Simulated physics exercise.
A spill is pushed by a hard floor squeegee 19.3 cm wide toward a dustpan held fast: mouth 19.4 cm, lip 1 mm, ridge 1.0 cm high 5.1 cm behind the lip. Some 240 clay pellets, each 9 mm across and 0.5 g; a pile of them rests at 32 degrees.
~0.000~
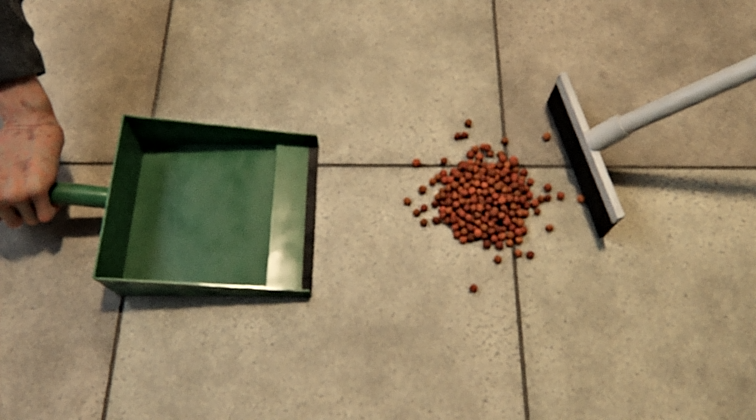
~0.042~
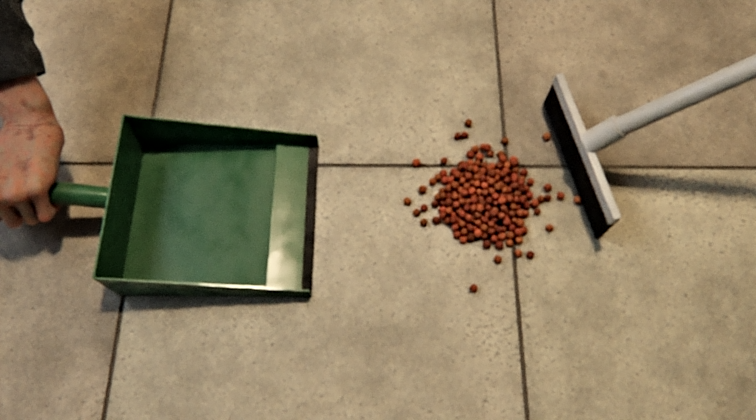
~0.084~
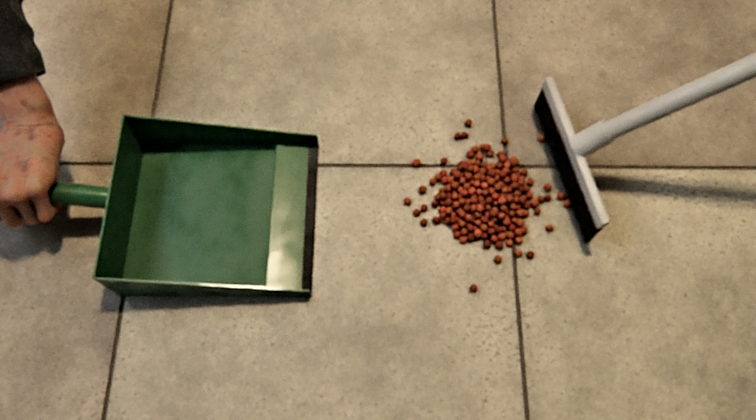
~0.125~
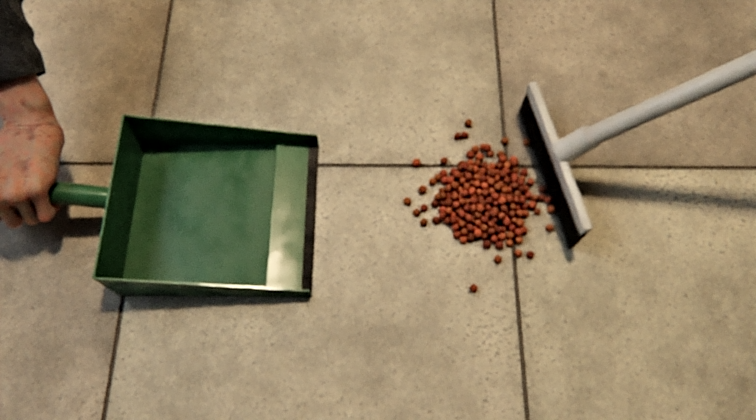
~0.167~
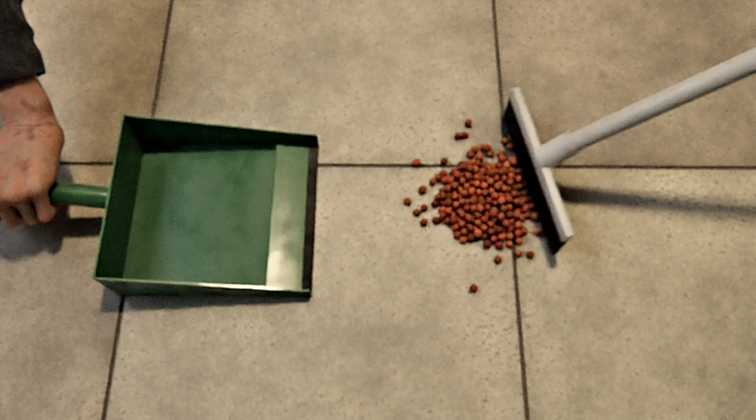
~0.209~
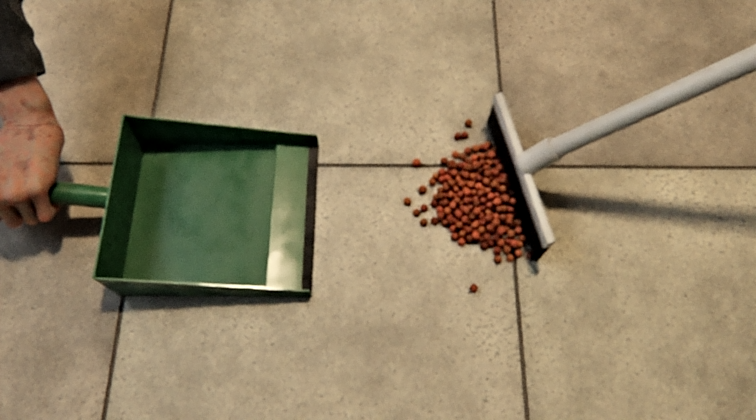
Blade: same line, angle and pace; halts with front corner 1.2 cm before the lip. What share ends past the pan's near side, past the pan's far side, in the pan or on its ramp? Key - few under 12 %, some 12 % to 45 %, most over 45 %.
Near side: Some. Far side: Few. Pan: Some.
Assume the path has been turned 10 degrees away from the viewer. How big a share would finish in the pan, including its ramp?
Under that change, roughly 30 in a hundred.
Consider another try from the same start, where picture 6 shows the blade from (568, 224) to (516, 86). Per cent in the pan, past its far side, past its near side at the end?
Per cent by place - pan 25, far side 0, near side 0.
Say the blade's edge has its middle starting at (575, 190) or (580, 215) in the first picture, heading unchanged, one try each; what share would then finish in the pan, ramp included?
Close to 40 in a hundred, then close to 25 in a hundred.
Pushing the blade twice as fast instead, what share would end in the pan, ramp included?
I'd put it at roughly 55 per cent.
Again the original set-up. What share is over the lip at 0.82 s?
Over the lip so far: Approx. 35 %.
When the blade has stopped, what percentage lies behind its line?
Some 10 percent of it.
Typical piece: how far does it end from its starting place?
I'd put it near 22 cm.
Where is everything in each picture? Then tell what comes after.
In the first picture, blade from (617, 218) to (561, 81), moved 0.0 cm, 0 of the pieces shifted so far; middle of the pieces at (487, 194); pan at (207, 216).
In the second picture, blade from (613, 219) to (558, 82), moved 0.5 cm, 1 of the pieces shifted so far; middle of the pieces at (487, 194).
In the third picture, blade from (601, 224) to (547, 85), moved 1.9 cm, 2 of the pieces shifted so far; middle of the pieces at (487, 194).
In the fourth picture, blade from (584, 230) to (531, 90), moved 4.0 cm, 7 of the pieces shifted so far; middle of the pieces at (487, 194).
In the fifth picture, blade from (566, 236) to (515, 96), moved 6.3 cm, 32 of the pieces shifted so far; middle of the pieces at (487, 194).
In the sixth picture, blade from (548, 243) to (498, 101), moved 8.5 cm, 194 of the pieces shifted so far; middle of the pieces at (480, 196); pan at (207, 216). The blade's pace is about 0.54 m/s, heading 20 degrees towards the viewer's side.
After 0.42 s, middle of the blade 13 cm from the lip; 0 % over the lip, far side 5 %, near side 5 %.
After 0.55 s, middle of the blade 7 cm from the lip; 0 % over the lip, far side 5 %, near side 10 %.
After 0.82 s, middle of the blade 3 cm from the lip; 35 % over the lip, far side 5 %, near side 20 %.
In the end, at 1.4 s, near side 20 %, far side 5 %, pan 35 %, in front of the lip or behind the blade 40 %.
